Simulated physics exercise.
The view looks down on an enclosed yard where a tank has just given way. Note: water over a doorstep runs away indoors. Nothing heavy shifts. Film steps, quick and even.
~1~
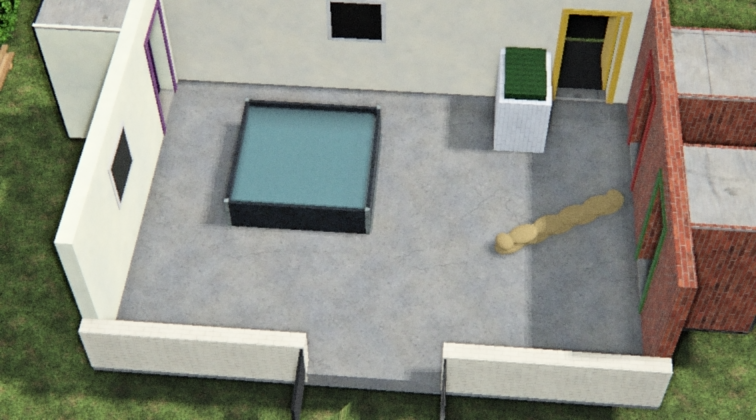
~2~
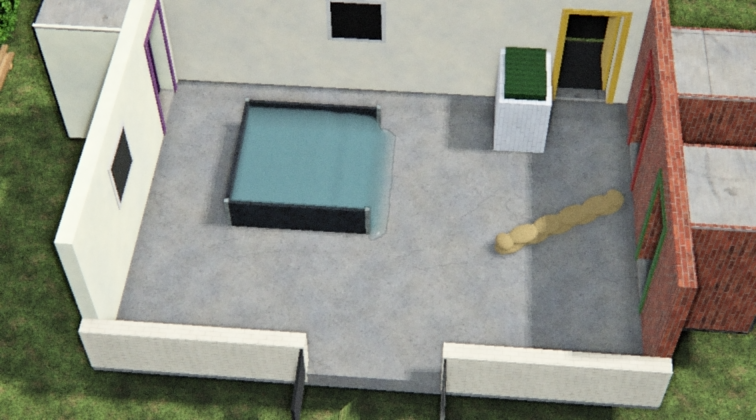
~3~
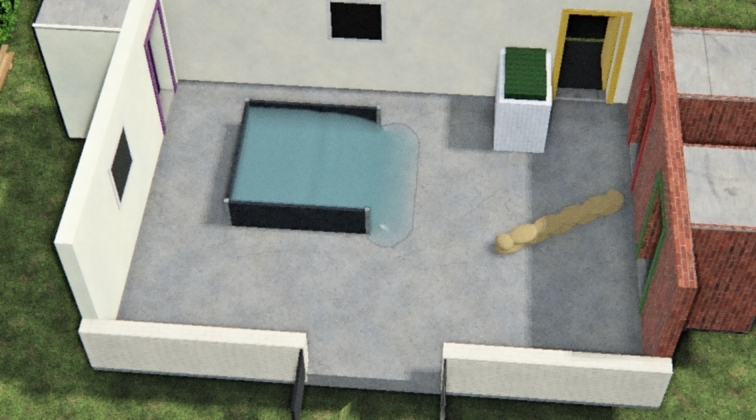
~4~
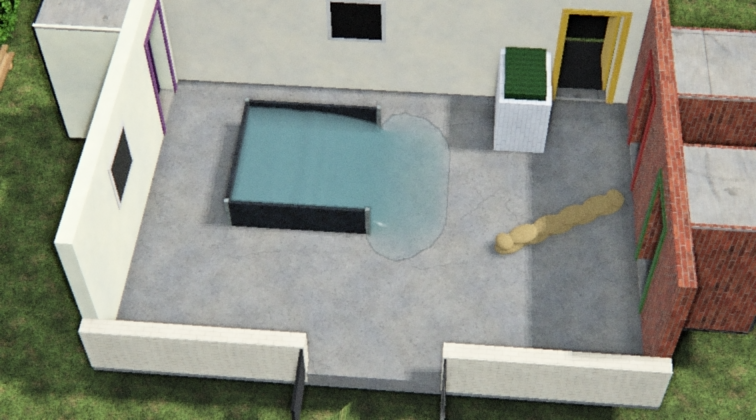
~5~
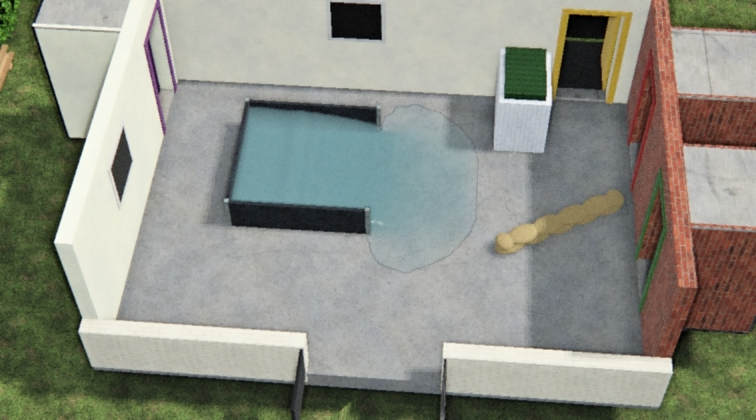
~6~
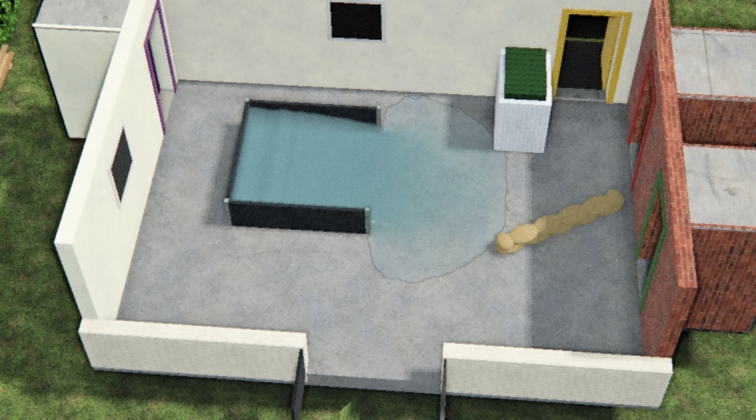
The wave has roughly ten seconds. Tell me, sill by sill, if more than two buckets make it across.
My prediction: The yellow door will be over the cap; the purple door will be at or under the cap; the red door will be over the cap; the green door will be at or under the cap.
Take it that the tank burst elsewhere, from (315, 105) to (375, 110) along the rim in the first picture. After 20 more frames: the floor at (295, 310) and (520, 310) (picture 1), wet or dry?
First place still bare, second place still bare.
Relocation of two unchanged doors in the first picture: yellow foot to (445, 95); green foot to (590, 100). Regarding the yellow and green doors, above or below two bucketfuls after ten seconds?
In short: The yellow one passes that mark, the green one floods.
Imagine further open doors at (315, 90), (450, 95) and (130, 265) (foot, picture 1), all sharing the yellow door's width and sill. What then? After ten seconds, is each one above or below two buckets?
Stays below the line; crosses the line; stays below the line.
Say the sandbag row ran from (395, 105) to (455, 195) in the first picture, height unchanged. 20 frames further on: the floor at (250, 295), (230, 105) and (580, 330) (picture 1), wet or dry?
Results in turn: Unreached, then reached, then reached.
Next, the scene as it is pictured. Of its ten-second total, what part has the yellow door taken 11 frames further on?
Estimate: Some 0 per cent.
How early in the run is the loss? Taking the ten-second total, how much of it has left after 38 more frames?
Estimate: Some 70 %.
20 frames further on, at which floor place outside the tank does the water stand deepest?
It should be deepest at about (621, 105).
A moment on, water covers 30 % of the floor; the yellow door not reached, the purple door not reached, the red door not reached, the green door not reached.
Next, water covers 35 % of the floor; the yellow door not reached, the purple door not reached, the red door over two buckets in, the green door not reached.
Then, water covers 50 % of the floor; the yellow door under two buckets in, the purple door not reached, the red door far over two buckets in, the green door wet at the sill, nothing in.
Later, water covers 65 % of the floor; the yellow door far over two buckets in, the purple door under two buckets in, the red door far over two buckets in, the green door under two buckets in.
In the end, water covers 90 % of the floor; the yellow door far over two buckets in, the purple door under two buckets in, the red door far over two buckets in, the green door under two buckets in.
